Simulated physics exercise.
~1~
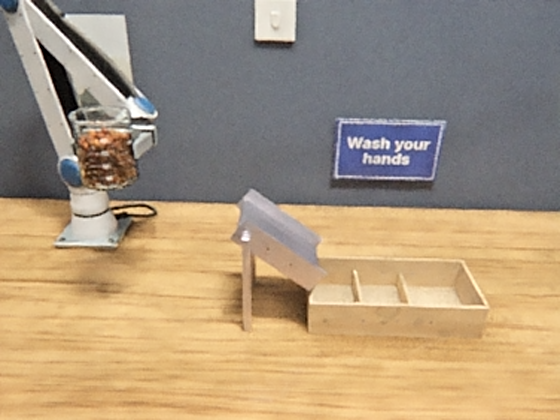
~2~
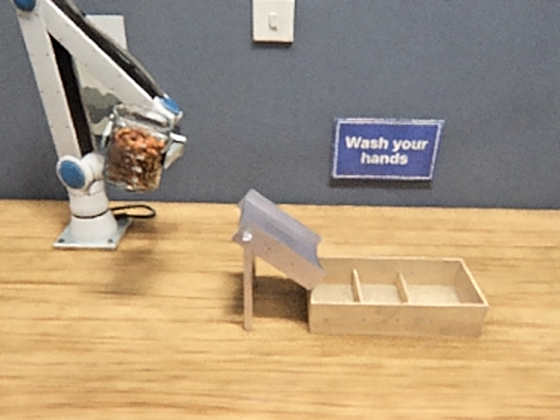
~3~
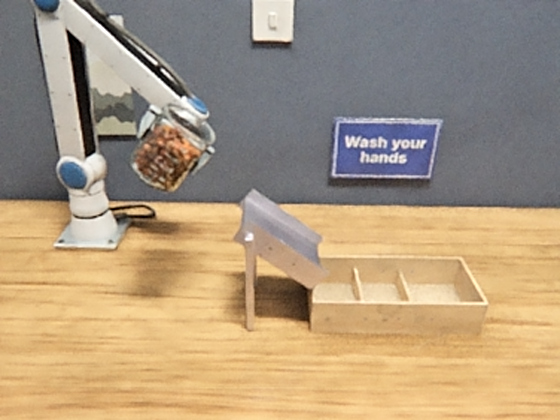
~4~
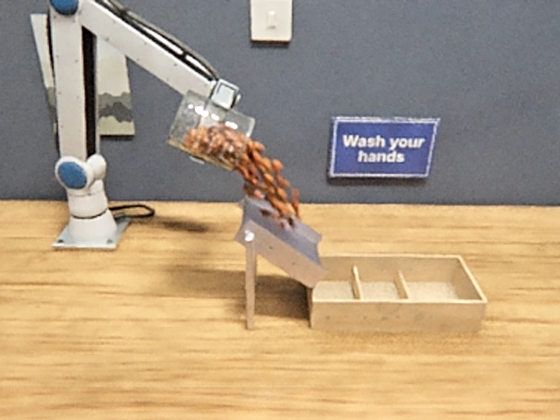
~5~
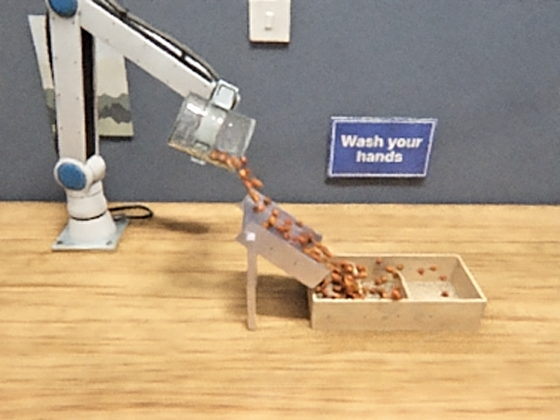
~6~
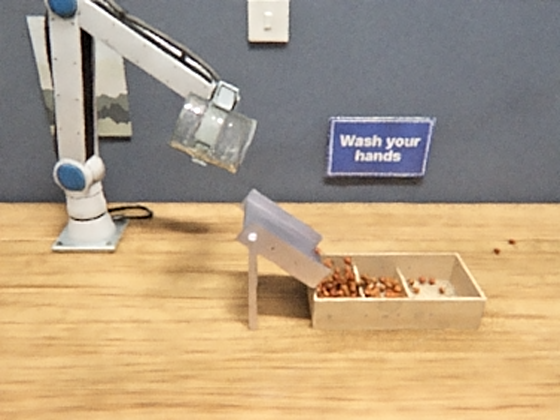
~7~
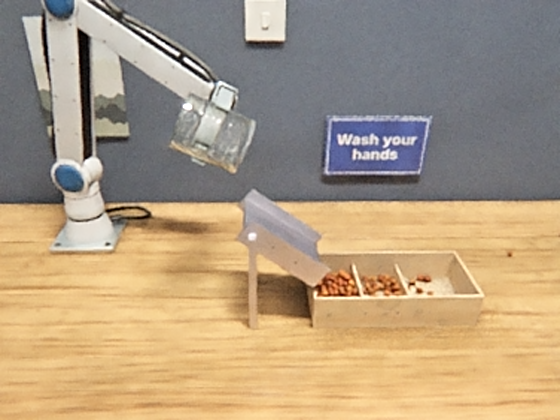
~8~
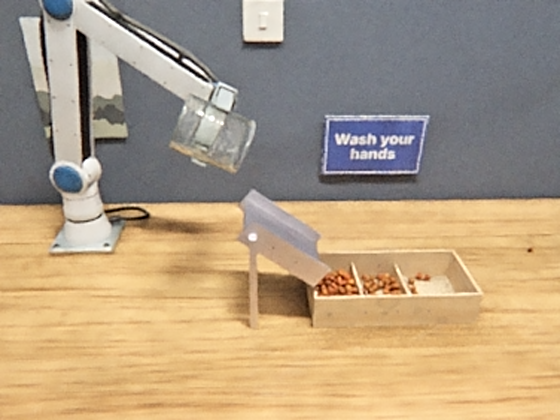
To begin with, a robot arm on the left holds a clear beaker of reddish-brown nuts upright above a wooden table, beside a sloping chute that leads into a divided wooden tray. The arm swings the beaker to the right, leaning it further as it goes. It then tips the beaker past its side, and the nuts pour onto the chute. They slide down into the tray, a few bouncing beyond it, until the beaker is empty. Finally, the arm holds still, with most nuts in the nearest section, fewer in the middle and only several in the farthest.
